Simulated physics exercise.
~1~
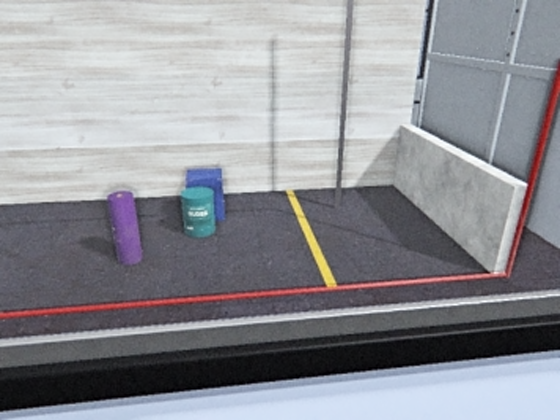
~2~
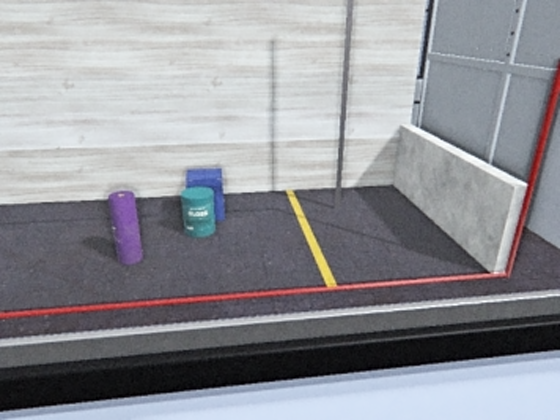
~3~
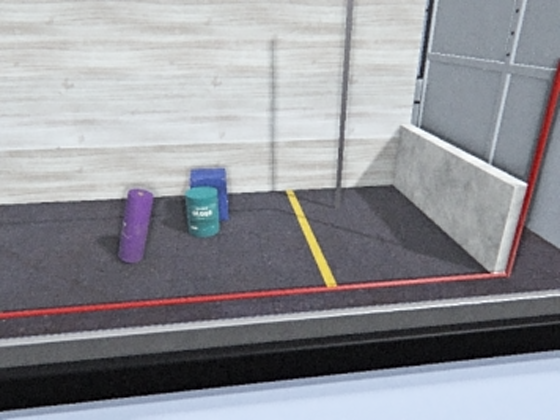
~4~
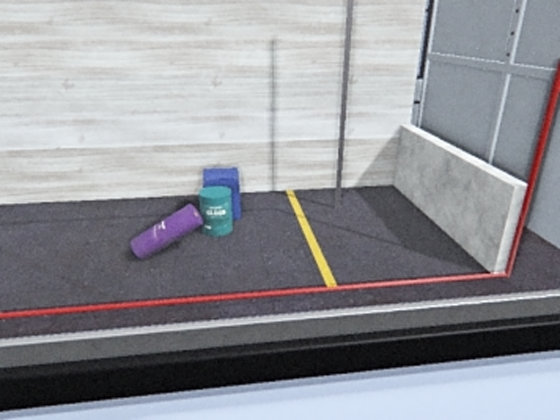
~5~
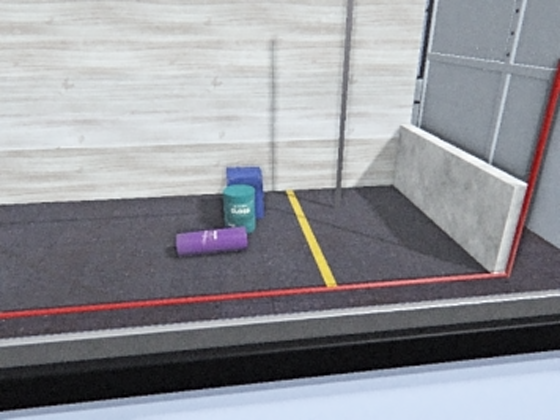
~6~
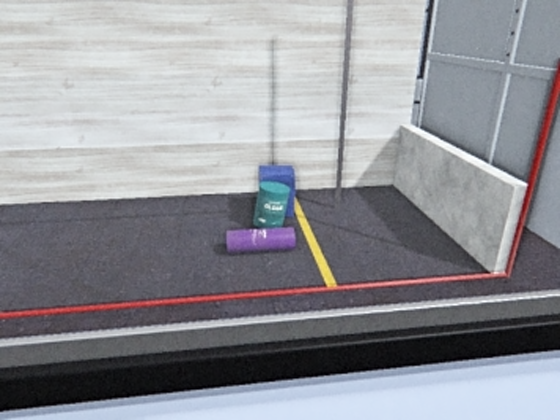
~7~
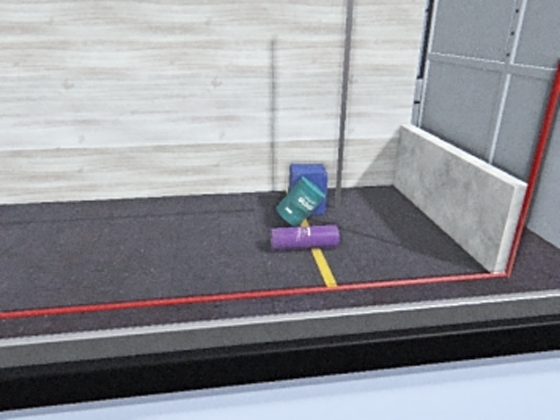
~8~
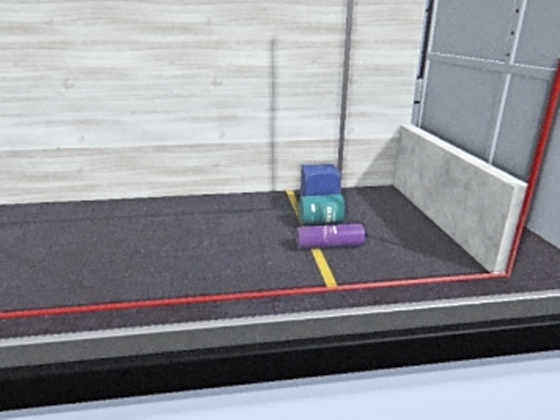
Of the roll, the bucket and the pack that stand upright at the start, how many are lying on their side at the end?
Two of them are lying on their side at the end, the purple roll and the teal bucket. The blue pack is still upright.
